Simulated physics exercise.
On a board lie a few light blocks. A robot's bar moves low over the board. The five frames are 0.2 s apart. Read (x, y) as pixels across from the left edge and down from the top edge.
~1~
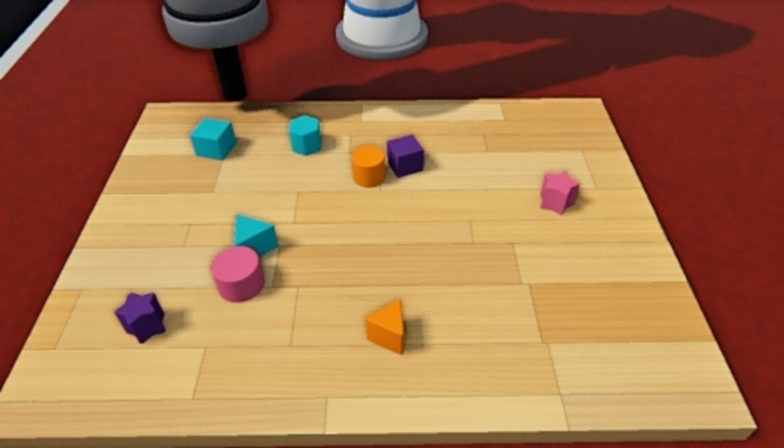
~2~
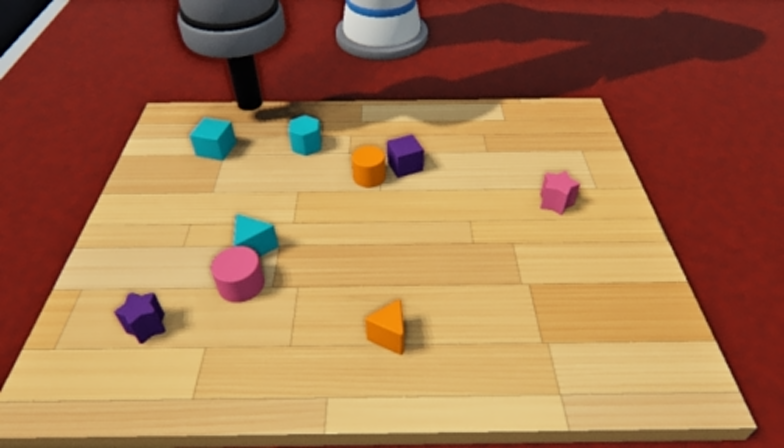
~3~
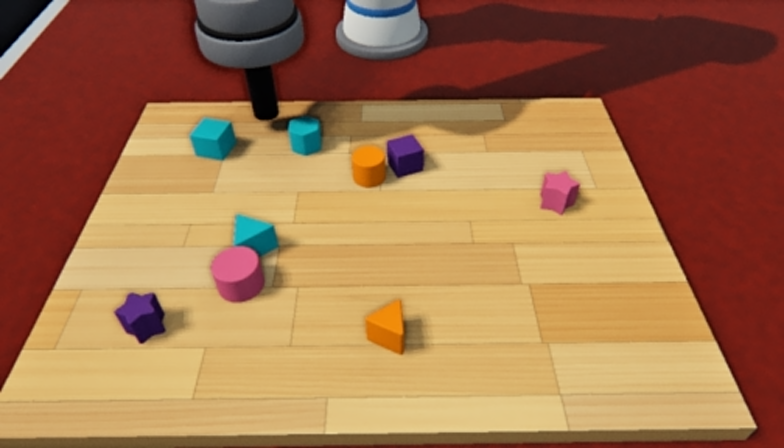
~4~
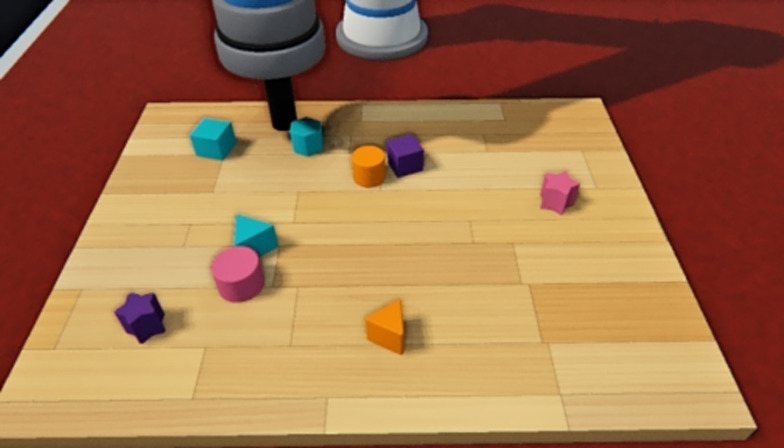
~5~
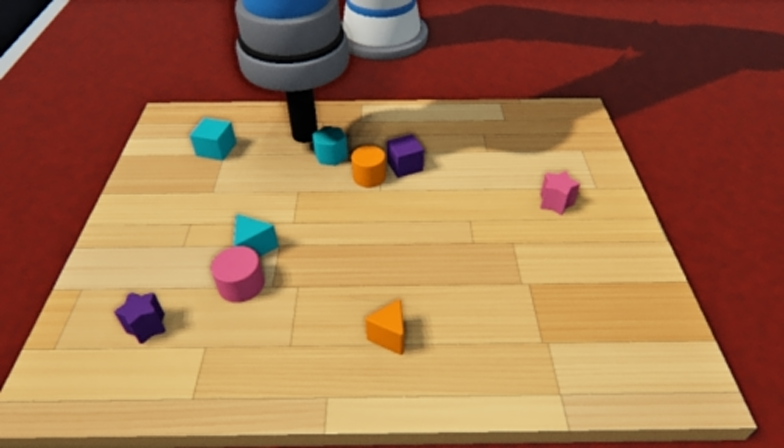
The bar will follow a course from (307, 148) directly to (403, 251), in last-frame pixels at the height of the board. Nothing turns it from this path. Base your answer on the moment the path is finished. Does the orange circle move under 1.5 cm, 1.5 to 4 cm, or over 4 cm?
Below 1.5 cm.
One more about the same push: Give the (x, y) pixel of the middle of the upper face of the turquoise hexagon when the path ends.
I'd expect the centre of its top face to be at (356, 141).
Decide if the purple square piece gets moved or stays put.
The push misses it.
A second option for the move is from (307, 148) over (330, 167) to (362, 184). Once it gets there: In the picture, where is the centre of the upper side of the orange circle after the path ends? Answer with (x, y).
The centre of its top face lies at (392, 162).
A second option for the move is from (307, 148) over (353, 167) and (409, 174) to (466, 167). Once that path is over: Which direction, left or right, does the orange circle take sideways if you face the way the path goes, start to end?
Rightward.
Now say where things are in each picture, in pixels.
The first picture shows tip of the bar (236, 95), middles of tops, turquoise hexagon (304, 125), orange circle (368, 155), purple square piece (405, 144).
The second picture shows bar (250, 104), nothing pushed.
The third picture shows bar (267, 114), nothing pushed.
The fourth picture shows bar (285, 124), turquoise hexagon (305, 125).
The fifth picture shows bar (305, 136), turquoise hexagon (329, 134), orange circle (368, 155), purple square piece (405, 144).
On the path given first. One third of the way, bar (335, 166); turquoise hexagon (356, 141), turned 65° anticlockwise; orange circle (377, 157).
Two thirds of the way, bar (367, 200); turquoise hexagon (356, 141), turned 65° anticlockwise; orange circle (377, 157).
At the end, bar (403, 238); turquoise hexagon (356, 141), turned 65° anticlockwise; orange circle (377, 157); purple square piece unmoved.
